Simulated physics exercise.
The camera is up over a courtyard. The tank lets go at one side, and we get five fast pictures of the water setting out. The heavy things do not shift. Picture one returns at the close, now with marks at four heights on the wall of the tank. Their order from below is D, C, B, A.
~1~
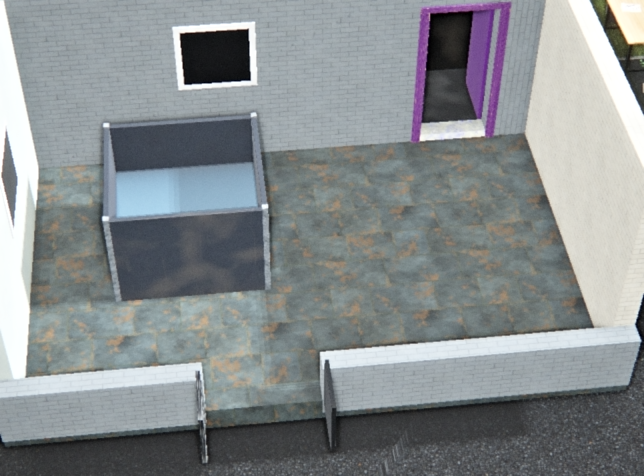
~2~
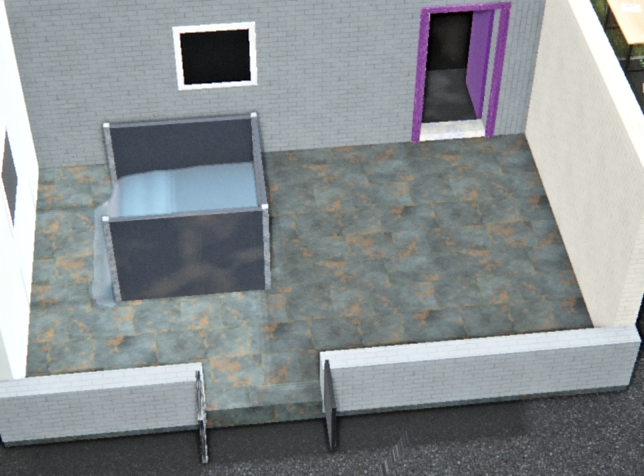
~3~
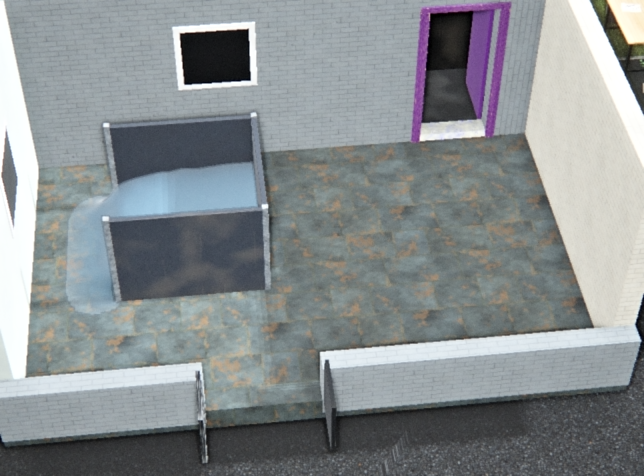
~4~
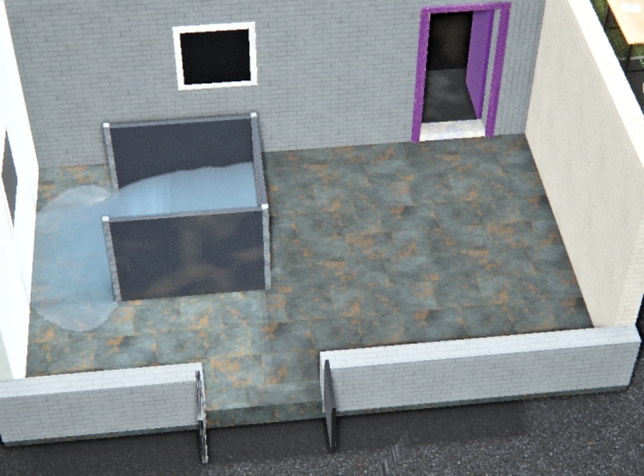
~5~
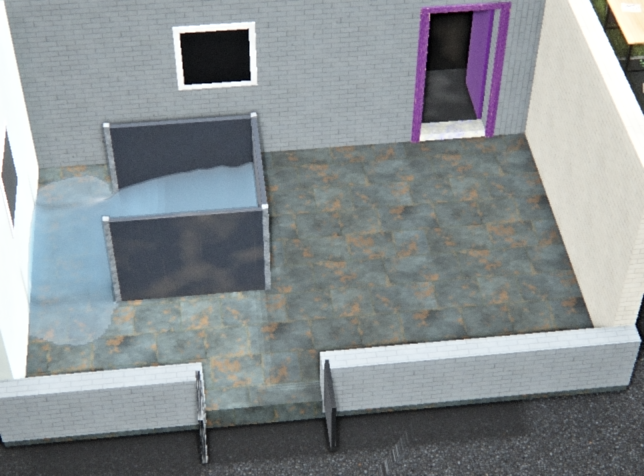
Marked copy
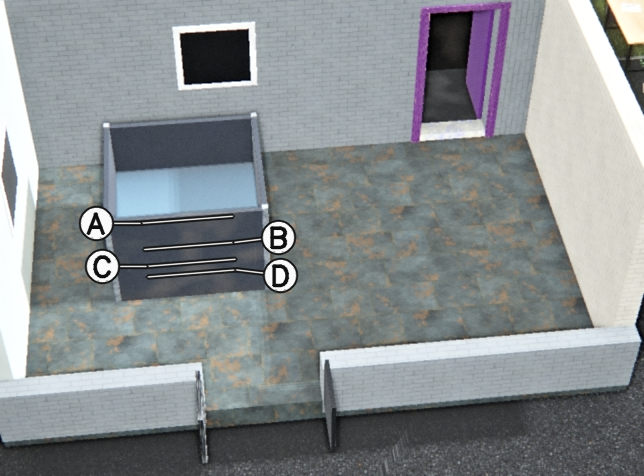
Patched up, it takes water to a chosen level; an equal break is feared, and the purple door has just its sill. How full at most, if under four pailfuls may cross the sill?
B.
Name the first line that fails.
It is A.
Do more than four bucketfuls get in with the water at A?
Yes, it does.
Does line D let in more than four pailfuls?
No, that is safe.
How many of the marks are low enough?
Three of them.
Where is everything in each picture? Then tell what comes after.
In the first picture, water in the tank at rest, its middle at (187, 210); foot of the purple doorway at (452, 138); open gate at (261, 354).
In the second picture, front seen at (106, 285), 2 % of the ground wet.
In the third picture, front seen at (86, 301), 4 % of the ground wet.
In the fourth picture, front seen at (46, 305), 9 % of the ground wet.
In the fifth picture, front seen at (38, 193), 11 % of the ground wet.
On the marked copy, A at (186, 219); B at (189, 245); C at (191, 262); D at (192, 273); from the bottom up D, C, B, A.
With A, about 10 bucketfuls get in.
With B, a bucket or two gets in.
With C, nothing gets over.
With D, nothing gets over.
